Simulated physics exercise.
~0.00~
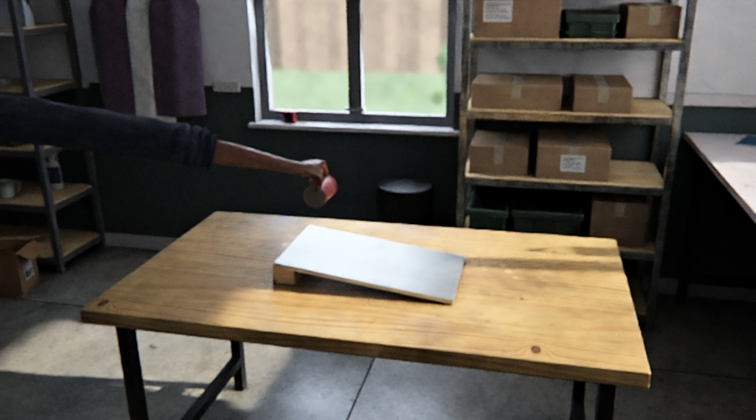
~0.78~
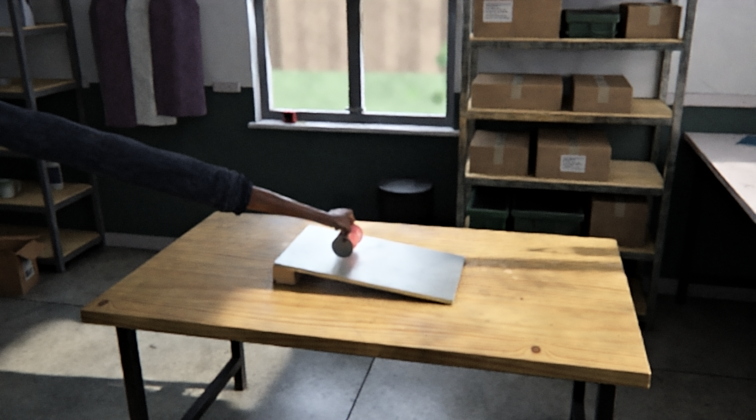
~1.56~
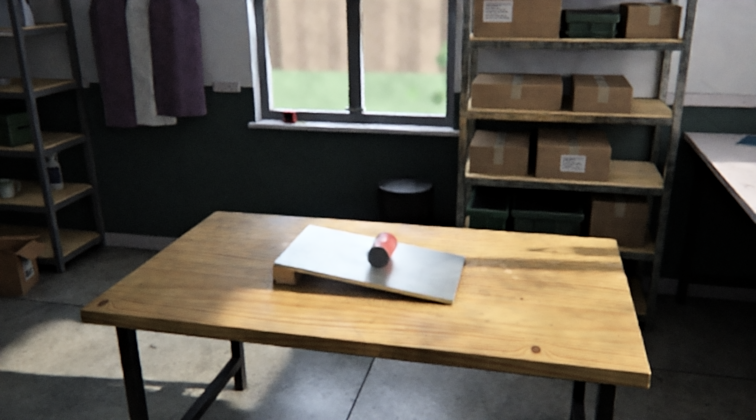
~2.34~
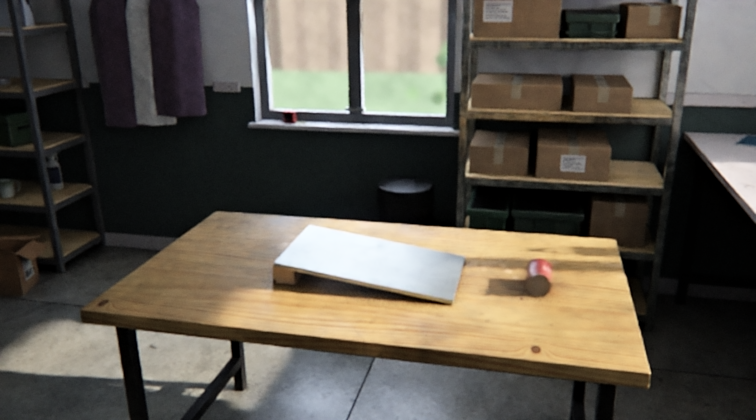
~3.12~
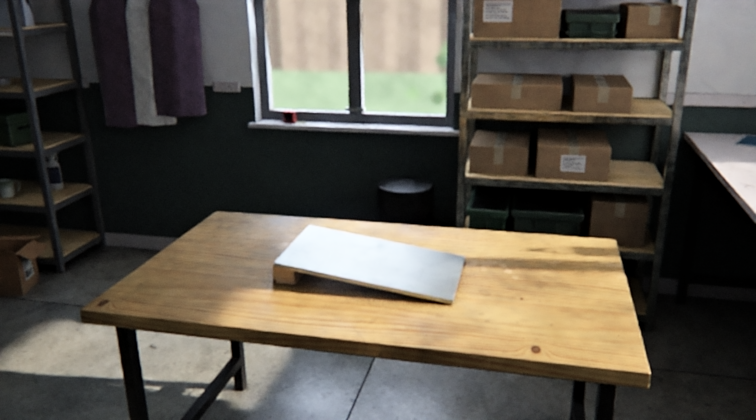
In a workshop, a hand set a red tin on its side on a sloping board propped on a wooden table and let go; the tin rolled down to the right, crossed the tabletop and went out of sight, leaving the board in place.
